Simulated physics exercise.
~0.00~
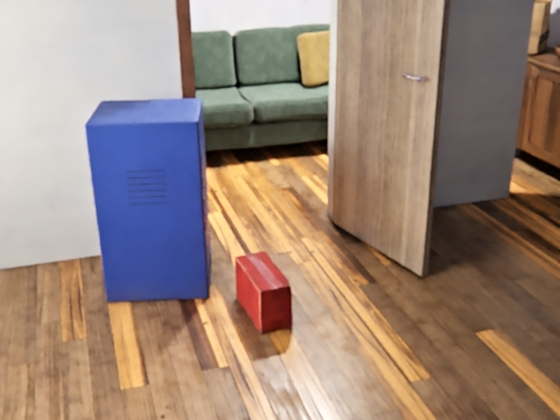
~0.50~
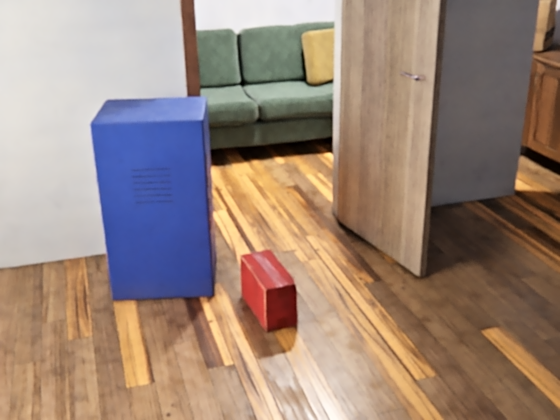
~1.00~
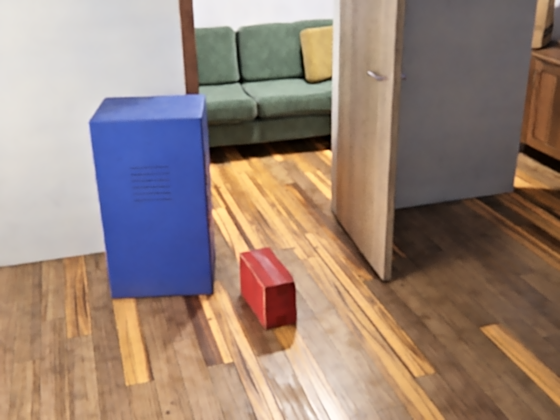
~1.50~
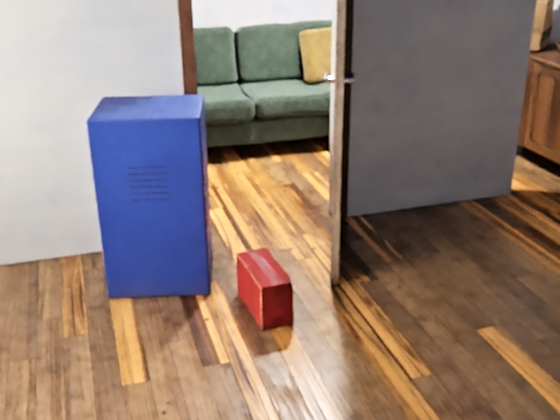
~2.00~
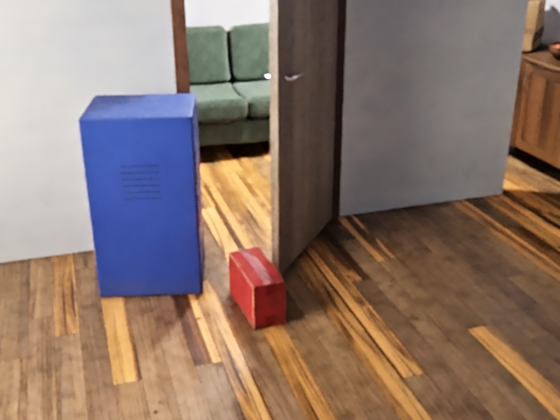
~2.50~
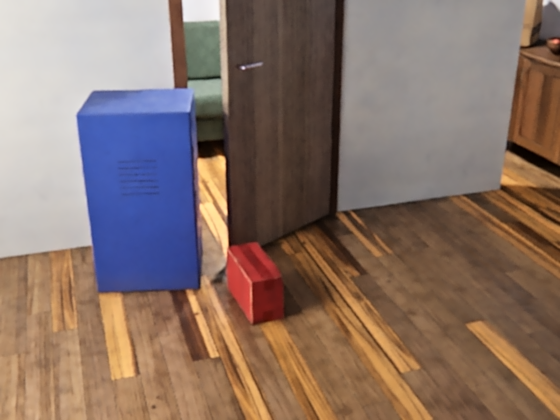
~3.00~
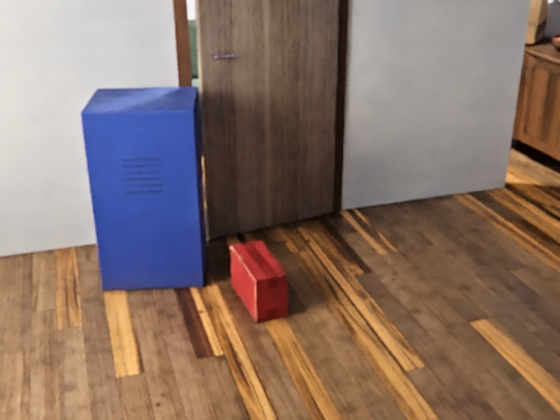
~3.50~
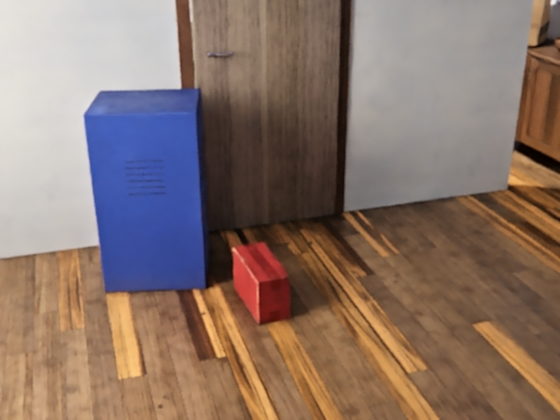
The video shows a wooden door standing open in a room with a blue appliance and a red parcel on the plank floor. The door swings steadily leftward past both objects, hiding the green sofa beyond, and ends shut in its frame while they stay in place.
